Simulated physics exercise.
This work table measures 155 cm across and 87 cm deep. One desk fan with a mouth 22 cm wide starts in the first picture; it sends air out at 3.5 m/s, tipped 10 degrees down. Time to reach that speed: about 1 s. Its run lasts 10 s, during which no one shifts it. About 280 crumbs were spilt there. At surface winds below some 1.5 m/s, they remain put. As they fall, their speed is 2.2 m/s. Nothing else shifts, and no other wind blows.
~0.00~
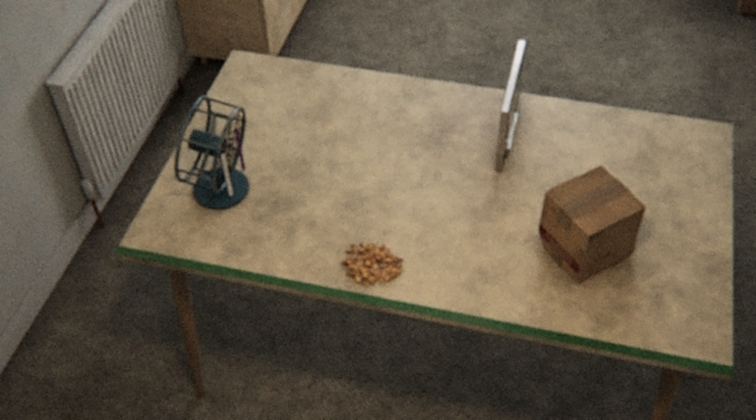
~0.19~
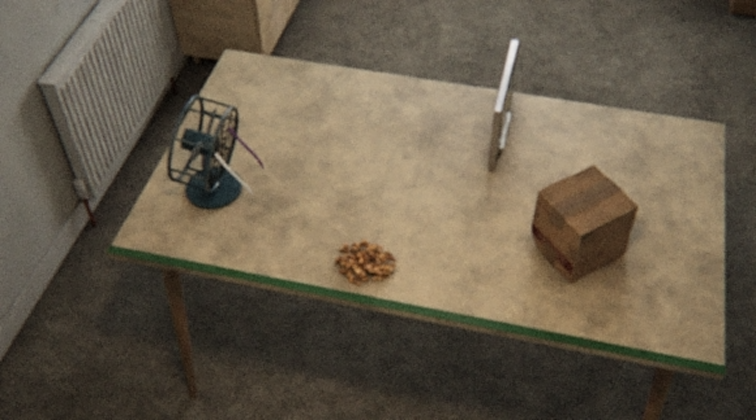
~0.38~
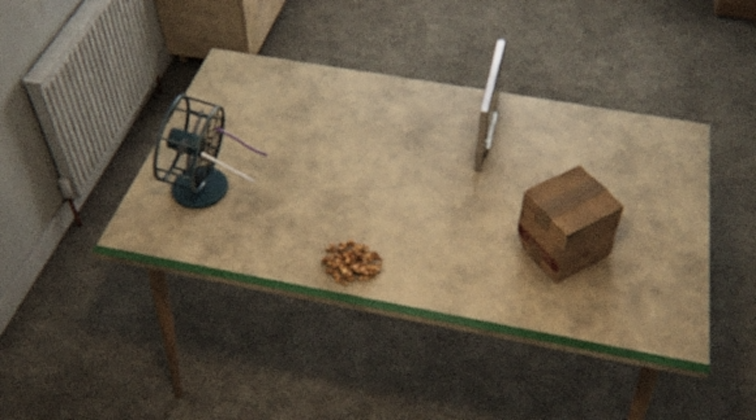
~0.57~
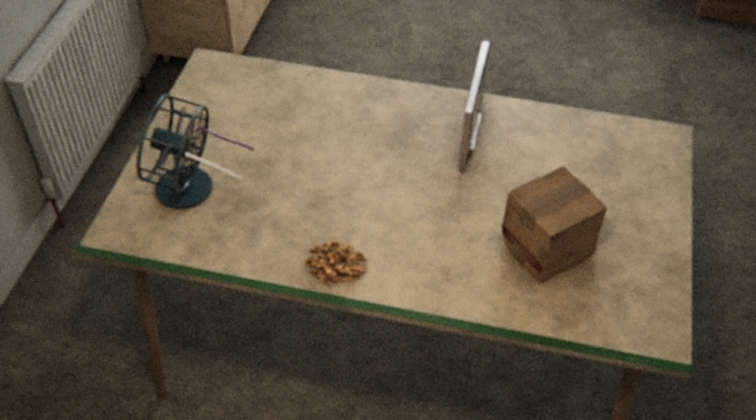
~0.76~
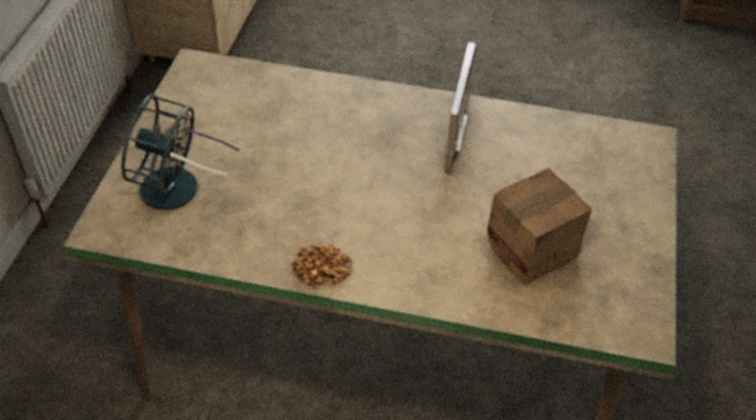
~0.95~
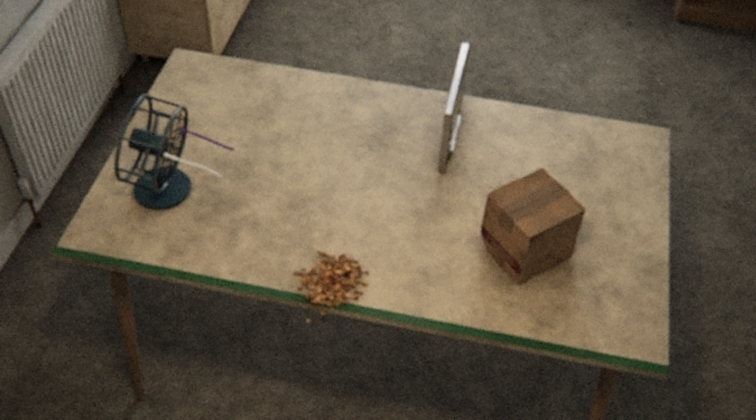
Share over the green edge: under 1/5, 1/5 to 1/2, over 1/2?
Looks like the bulk will finish beyond that edge.
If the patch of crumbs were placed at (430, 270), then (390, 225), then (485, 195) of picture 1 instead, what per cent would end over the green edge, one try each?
First try 100 %, second 50 %, third 0 %.
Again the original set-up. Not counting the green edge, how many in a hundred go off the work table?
The share is about 0 %.
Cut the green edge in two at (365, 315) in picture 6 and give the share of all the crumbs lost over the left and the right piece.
I'd guess near 30 percent left and close to 70 percent right.
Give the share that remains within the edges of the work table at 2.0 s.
I'd put it near 3 per cent.
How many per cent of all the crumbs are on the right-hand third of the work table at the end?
Near 0 per cent at the end.
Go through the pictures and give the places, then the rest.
In the first frame, the middle of the crumbs is near (372, 266), none has stirred yet and the mouth of the desk fan is at (211, 145).
In the second frame, the middle of the crumbs is near (365, 264), none has stirred yet and the green edge is centred on (396, 310).
In the third frame, the middle of the crumbs is near (351, 263), none has stirred yet, the top of a box is at (574, 198) and the top of a laptop is at (493, 74).
In the fourth frame, the middle of the crumbs is near (335, 264) and none has stirred yet.
In the fifth frame, the middle of the crumbs is near (321, 263) and about 1 % have left their places.
In the sixth frame, the middle of the crumbs is near (332, 280), the farthest in sight from the desk fan is at (361, 293) and about 85 % have left their places.
After 2.0 s, 97 % are over the green edge; 96 % have settled or left.
After 3.2 s, 98 % are over the green edge; 98 % have settled or left.
After 5.5 s, 98 % are over the green edge; 98 % have settled or left.
After 10.0 s, at the end, 98 % are over the green edge.
